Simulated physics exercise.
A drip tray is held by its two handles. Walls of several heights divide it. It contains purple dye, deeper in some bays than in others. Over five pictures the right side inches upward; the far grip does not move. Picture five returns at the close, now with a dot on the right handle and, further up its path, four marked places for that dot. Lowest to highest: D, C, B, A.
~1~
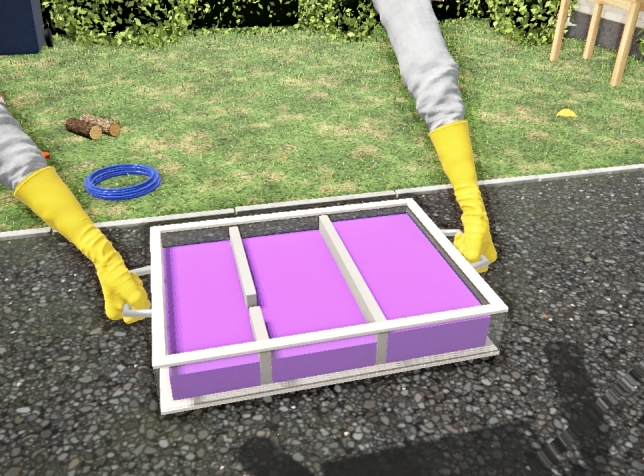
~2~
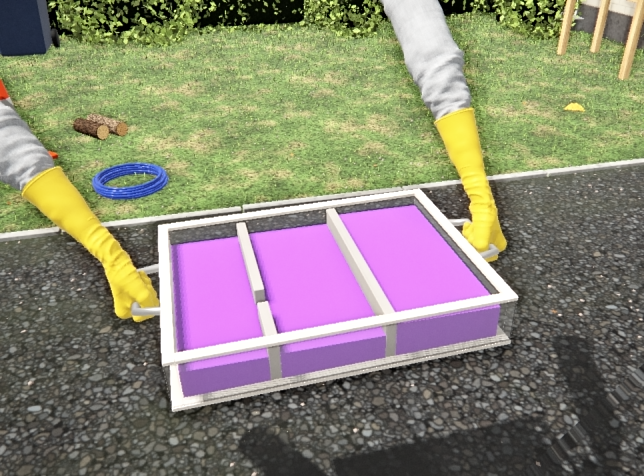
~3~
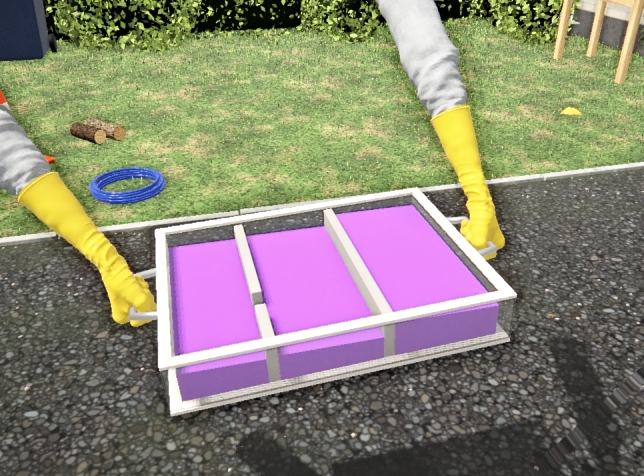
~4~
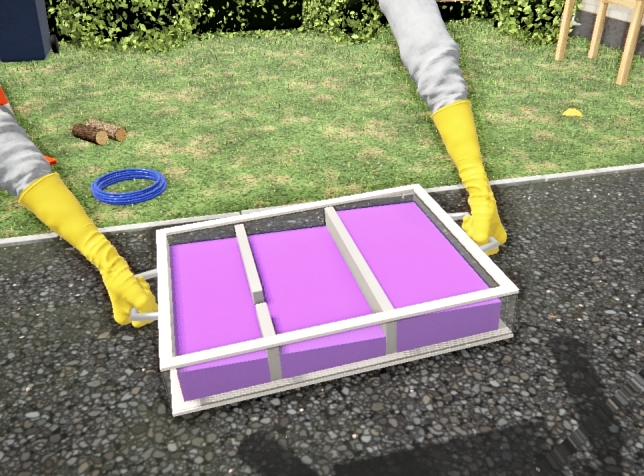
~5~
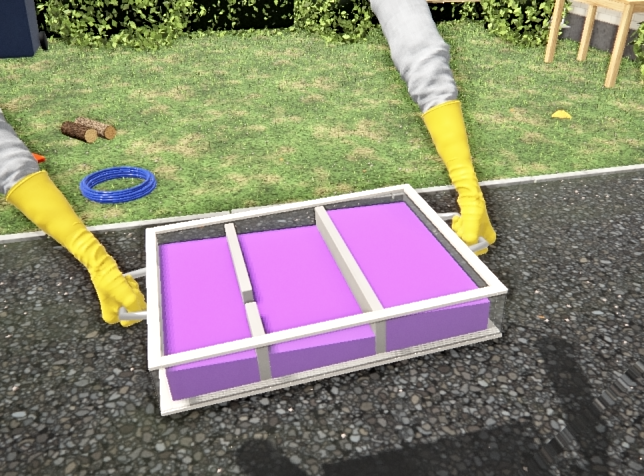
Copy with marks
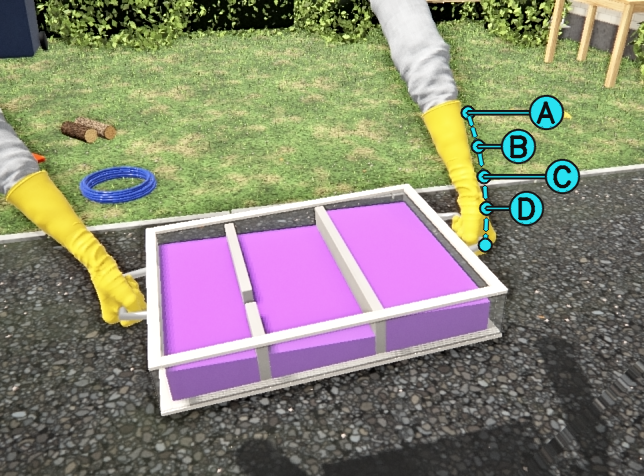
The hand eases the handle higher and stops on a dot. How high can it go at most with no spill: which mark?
Use mark D.
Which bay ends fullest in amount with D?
That is the right bay.
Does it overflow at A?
Yes.
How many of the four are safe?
One of the four.
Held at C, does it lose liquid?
Yes.
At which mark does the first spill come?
The answer is C.
In cyan, A at (468, 112); B at (478, 146); C at (484, 176); D at (486, 208).
With A, about 46 % goes over the rim.
With B, about 32 % goes over the rim.
With C, about 13 % goes over the rim.
With D, nothing spills; the right bay holds the most.
